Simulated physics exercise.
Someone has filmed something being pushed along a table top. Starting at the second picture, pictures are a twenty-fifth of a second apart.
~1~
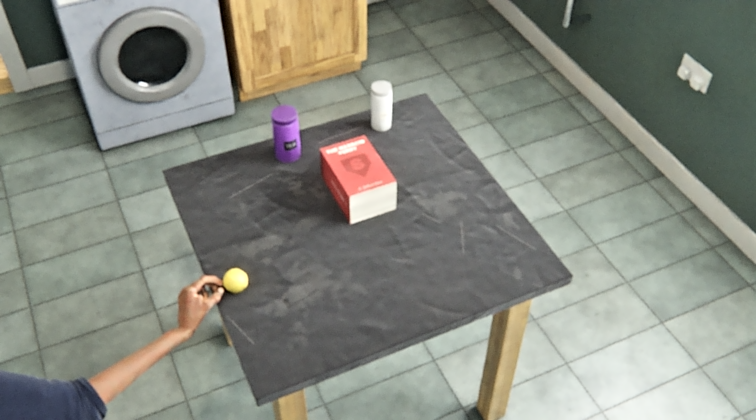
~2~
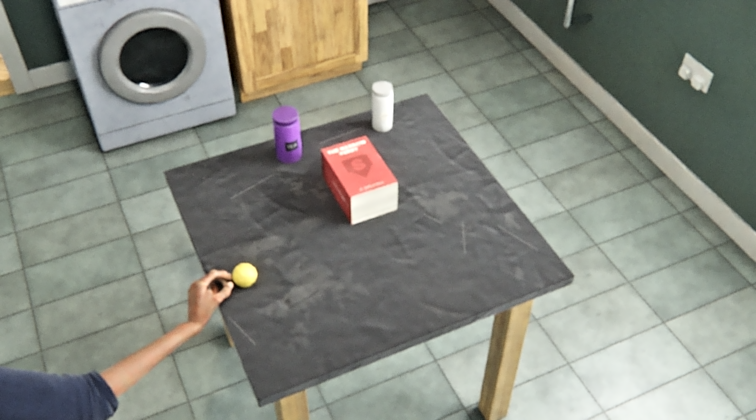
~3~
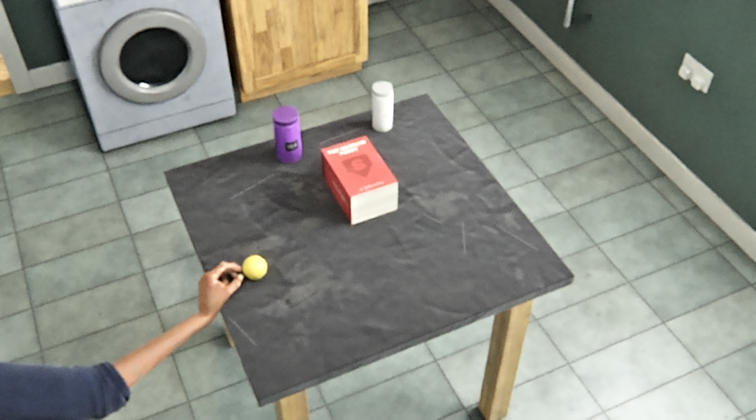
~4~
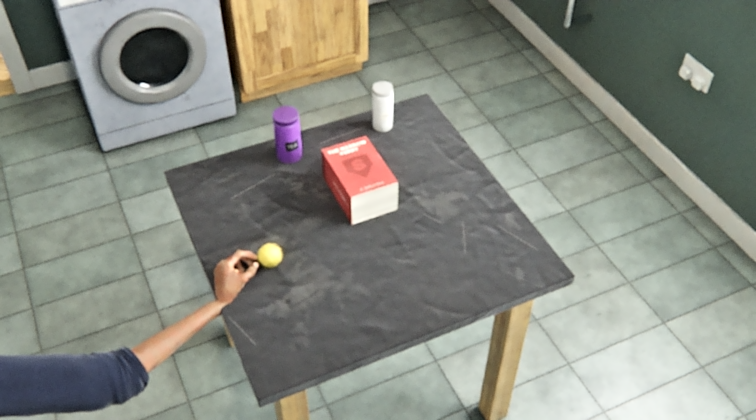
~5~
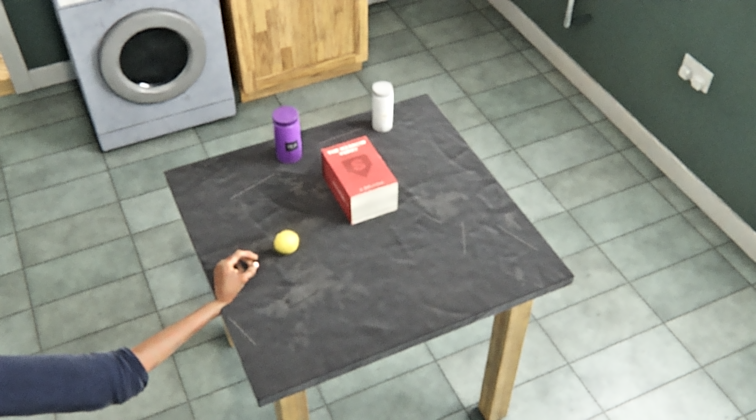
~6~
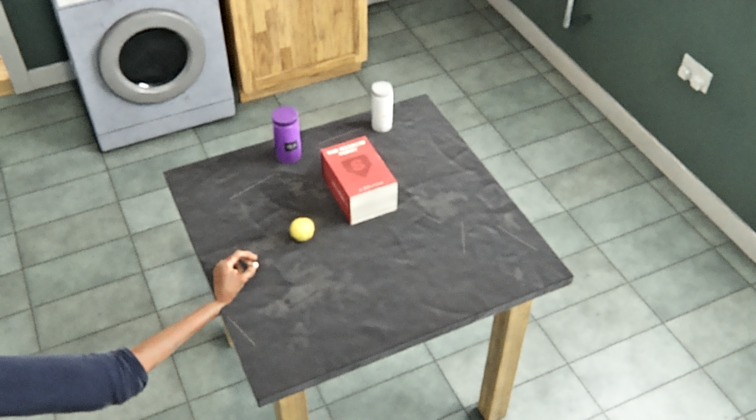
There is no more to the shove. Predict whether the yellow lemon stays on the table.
It ends on the tabletop.
Then, 0.10 s on from there, yellow lemon shifted well along near (330, 203).
Then, 0.40 s on from there, yellow lemon shifted well along near (301, 177).
In the end, moved from the start, yellow lemon. At the end, from the last picture's camera, yellow lemon near (277, 167).
